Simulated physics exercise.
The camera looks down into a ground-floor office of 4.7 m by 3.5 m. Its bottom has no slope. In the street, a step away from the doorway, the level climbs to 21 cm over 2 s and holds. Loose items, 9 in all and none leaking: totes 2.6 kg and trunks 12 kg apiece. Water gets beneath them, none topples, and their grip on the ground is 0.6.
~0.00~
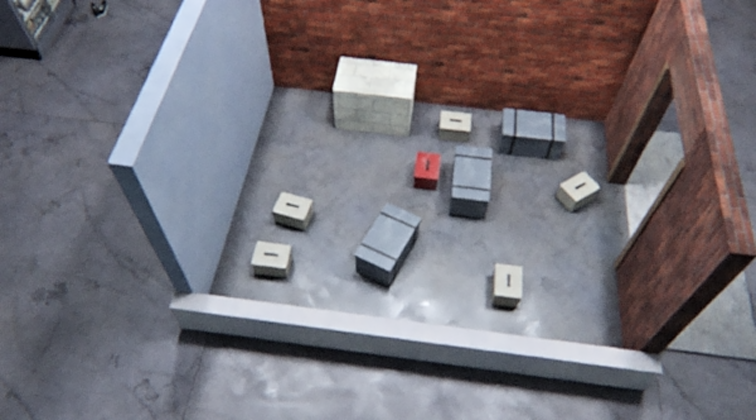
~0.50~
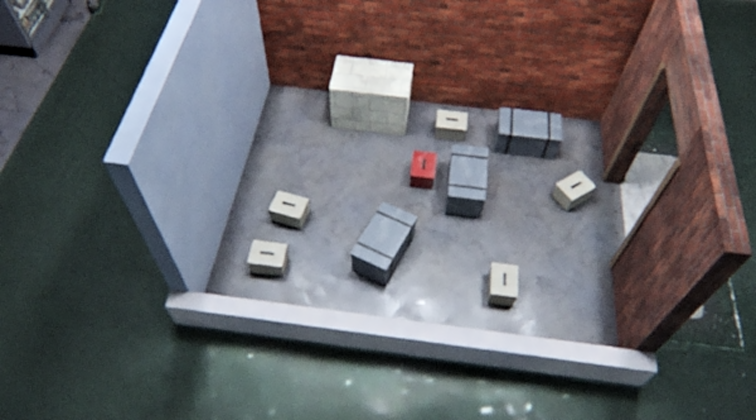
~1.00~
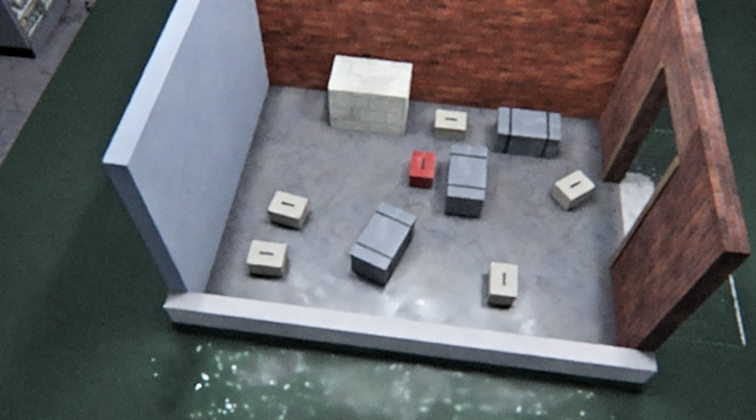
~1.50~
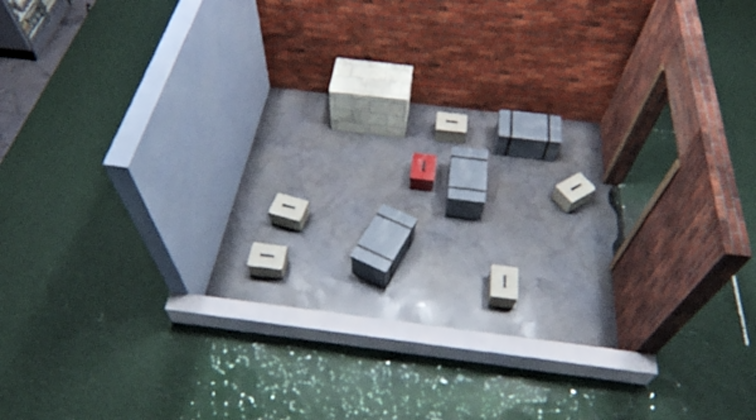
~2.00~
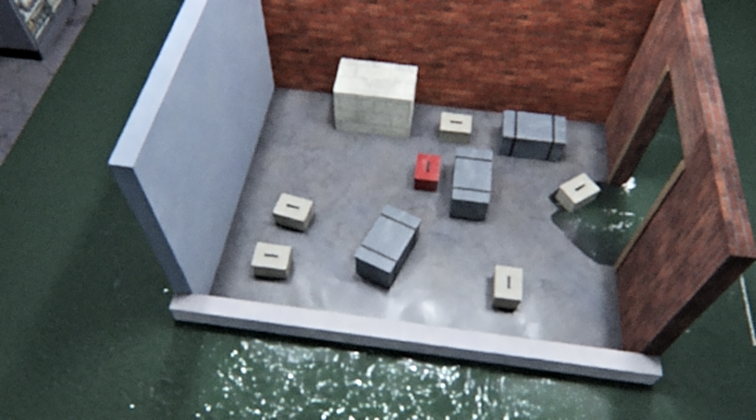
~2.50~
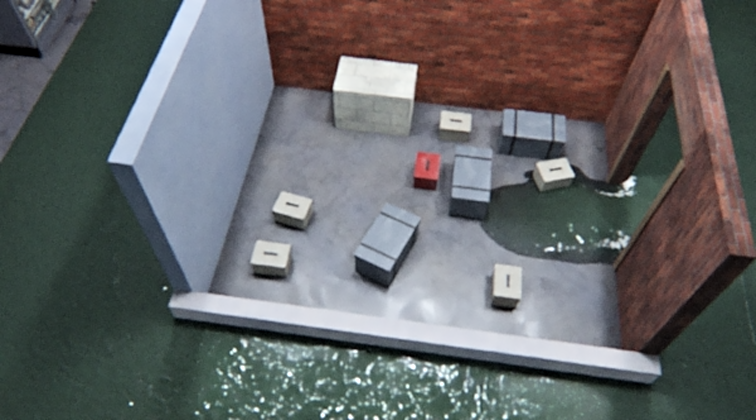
A ground-floor office with scattered boxes, green water surrounding its walls, then spreading in through the right doorway and shifting one pale box.
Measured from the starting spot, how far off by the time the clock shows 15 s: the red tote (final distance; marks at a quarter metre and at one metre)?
Red tote travels far.
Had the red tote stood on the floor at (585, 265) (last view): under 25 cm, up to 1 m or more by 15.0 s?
It is nudged along.
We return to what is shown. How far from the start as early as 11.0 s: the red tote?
Roughly 150 cm by then.
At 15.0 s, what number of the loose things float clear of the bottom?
9 of them.
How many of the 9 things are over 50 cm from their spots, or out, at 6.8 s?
By then 6.
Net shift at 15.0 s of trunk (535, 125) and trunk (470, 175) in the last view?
In turn: 80 cm, 250 cm.
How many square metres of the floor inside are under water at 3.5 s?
About 7.0 m2.
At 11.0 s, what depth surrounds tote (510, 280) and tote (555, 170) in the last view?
About 12 and 12 cm.
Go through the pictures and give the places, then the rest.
The first frame shows the red tote at (428, 165), on the bottom; water covers 0.0 m2; 0 of 9 have shifted.
The second frame shows the red tote at (424, 164) rests on the ground; 0.0 m2 under water; 0 of 9 have shifted.
The third frame shows the red tote at (423, 164), on the bottom; 0.0 m2 under water; 0 of 9 have shifted.
The fourth frame shows the red tote at (424, 166) rests on the ground; water covers 0.0 m2; 0 of 9 have shifted.
The fifth frame shows the red tote at (428, 167), on the bottom; 0.6 m2 under water; 0 of 9 have shifted.
The sixth frame shows the red tote at (428, 165), on the bottom; water covers 1.8 m2; 1 of 9 have shifted.
After 3.5 s the red tote is near (414, 162), 0.2 m from its start, aground; 1 afloat.
After 6.8 s the red tote is near (269, 123), 2.1 m from its start, afloat; 8 afloat.
After 11.0 s the red tote is near (304, 134), 1.6 m from its start, afloat; 9 afloat.
After 15.0 s the red tote is near (258, 170), 2.1 m from its start, afloat; 9 afloat.
